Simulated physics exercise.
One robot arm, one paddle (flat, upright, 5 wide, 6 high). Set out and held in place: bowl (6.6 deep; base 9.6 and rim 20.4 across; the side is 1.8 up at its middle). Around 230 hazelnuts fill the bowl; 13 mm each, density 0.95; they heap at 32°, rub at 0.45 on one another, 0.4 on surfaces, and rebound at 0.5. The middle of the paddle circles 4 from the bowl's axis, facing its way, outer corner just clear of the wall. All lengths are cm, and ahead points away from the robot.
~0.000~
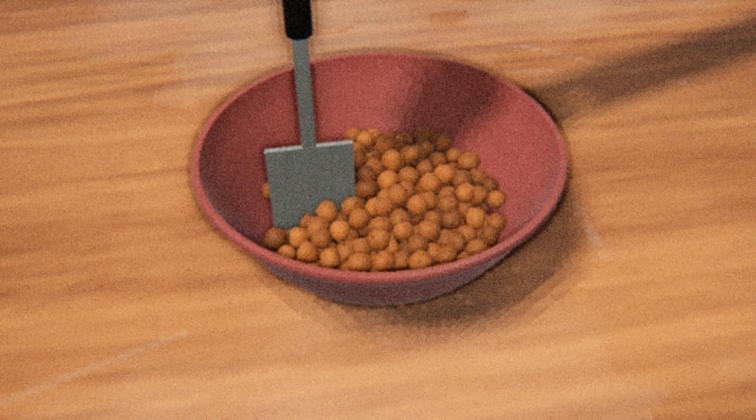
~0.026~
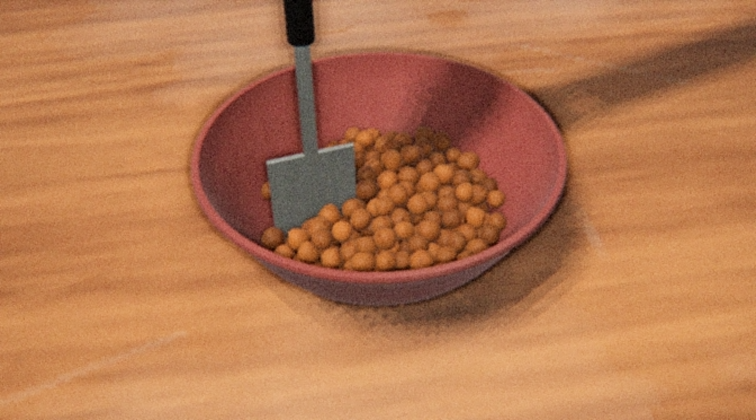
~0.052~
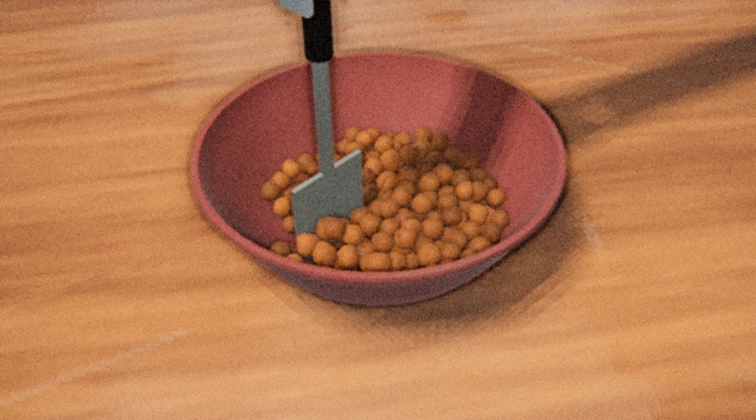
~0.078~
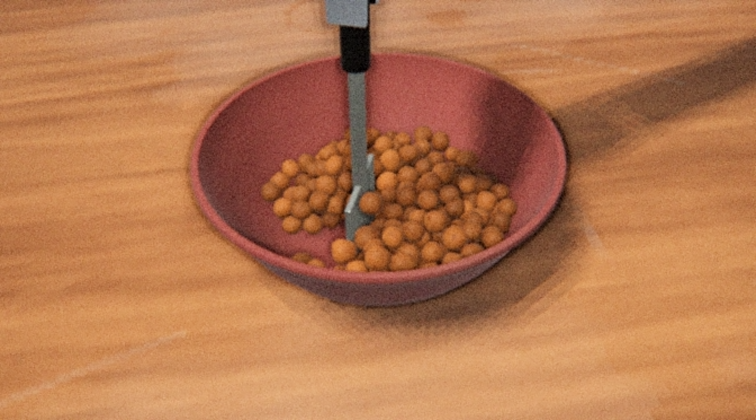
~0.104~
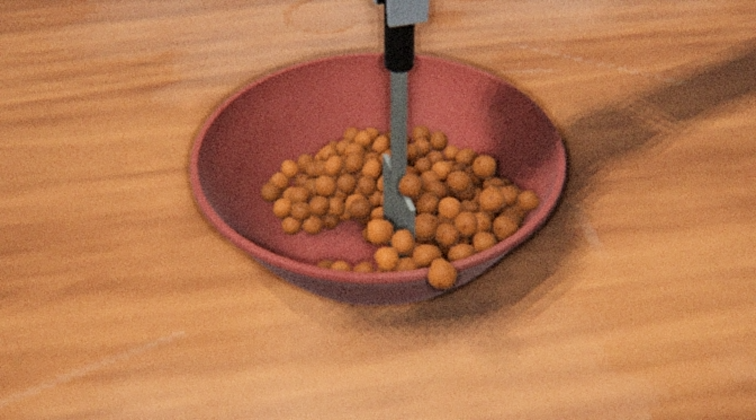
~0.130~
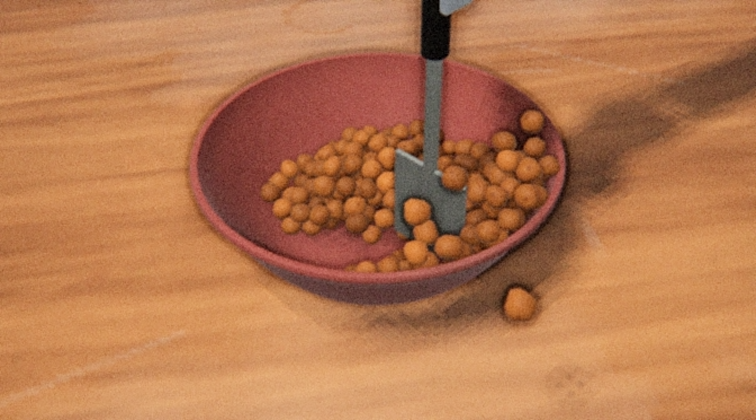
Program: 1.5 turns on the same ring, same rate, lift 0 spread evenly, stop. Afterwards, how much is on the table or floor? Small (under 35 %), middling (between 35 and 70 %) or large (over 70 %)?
On the table or floor the share is middling, between 35 and 70 %.
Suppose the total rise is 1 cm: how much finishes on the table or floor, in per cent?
Some 35 per cent.
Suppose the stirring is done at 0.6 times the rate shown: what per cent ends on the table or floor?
Some 15 per cent.
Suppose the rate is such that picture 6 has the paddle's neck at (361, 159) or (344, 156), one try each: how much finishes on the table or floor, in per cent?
About 10 and 5 per cent.
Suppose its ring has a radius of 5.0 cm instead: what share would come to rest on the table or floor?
In that case some 55 per cent.
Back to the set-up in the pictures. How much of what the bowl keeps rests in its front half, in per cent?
About 45 per cent.
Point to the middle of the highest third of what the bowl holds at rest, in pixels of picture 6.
At about (435, 161).
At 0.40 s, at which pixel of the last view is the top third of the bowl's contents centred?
At about (300, 237).
By 0.27 s, 283° round, highest piece 12 above the table; 181 in the bowl, 1 on the table or floor, 50 in flight or on the tool.
By 0.40 s, 79° round, highest piece 11 above the table; 140 in the bowl, 59 on the table or floor, 33 in flight or on the tool.
By 0.67 s, 180° round, highest piece 7 above the table; 127 in the bowl, 105 on the table or floor.
By 1.37 s, 180° round, highest piece 5 above the table; 127 in the bowl, 105 on the table or floor.
Final count, 127 in the bowl, 105 on the table or floor. That is 45 % on the table or floor.
